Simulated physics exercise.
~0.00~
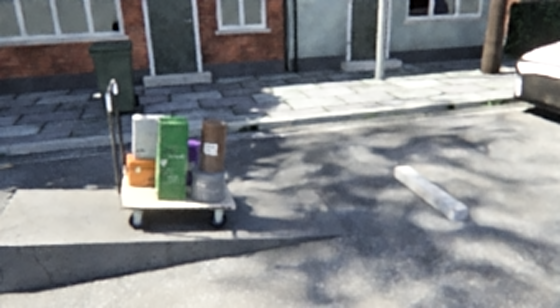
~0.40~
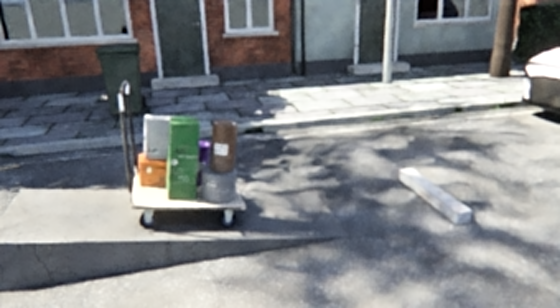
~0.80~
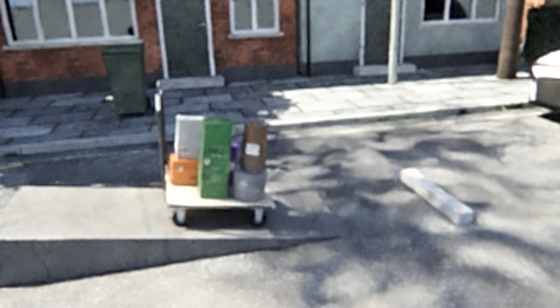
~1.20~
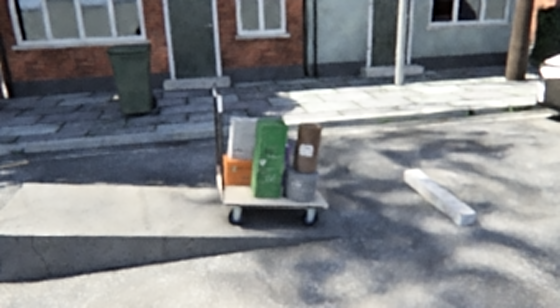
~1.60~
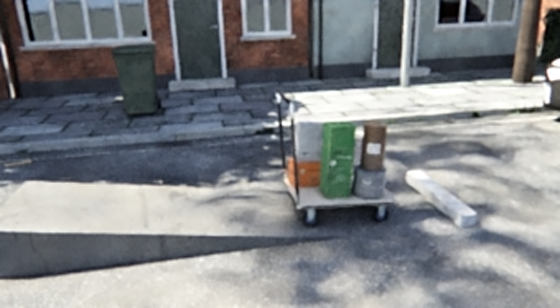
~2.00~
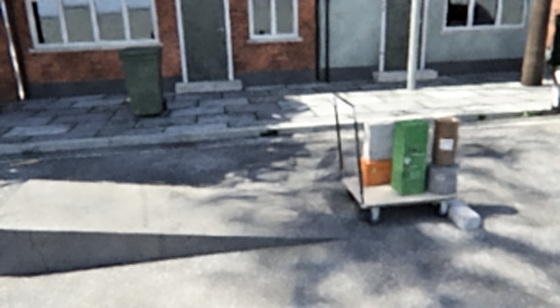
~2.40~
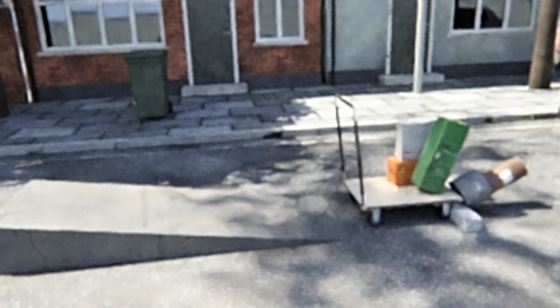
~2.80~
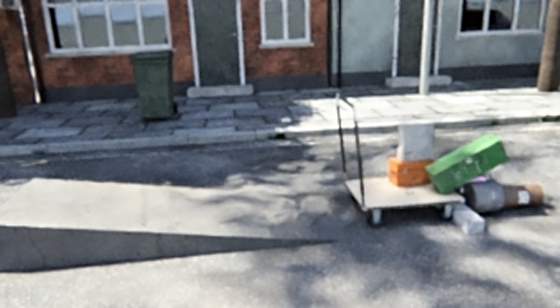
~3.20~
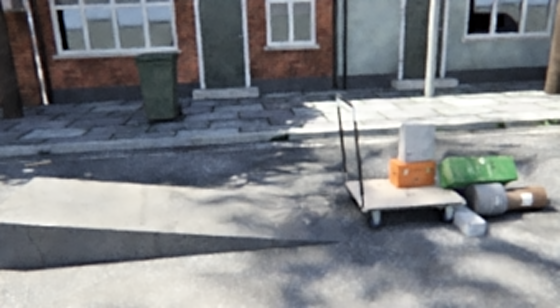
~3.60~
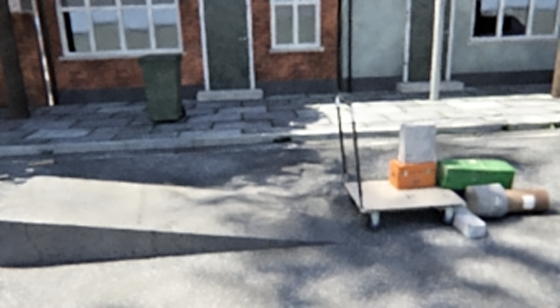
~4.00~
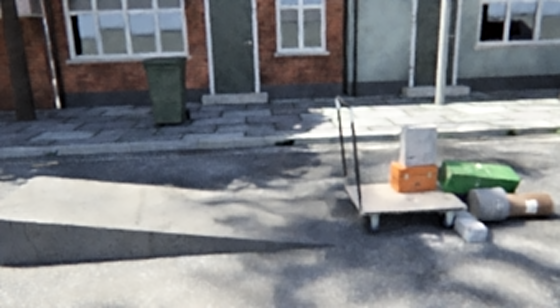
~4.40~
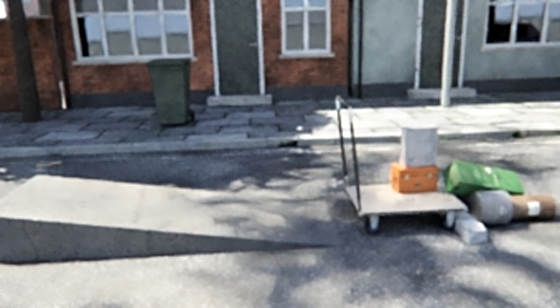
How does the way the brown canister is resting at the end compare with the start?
At the start the brown canister was riding on the trolley, leaning slightly. By the end it was lying on its side on the road, off to the right of the trolley.
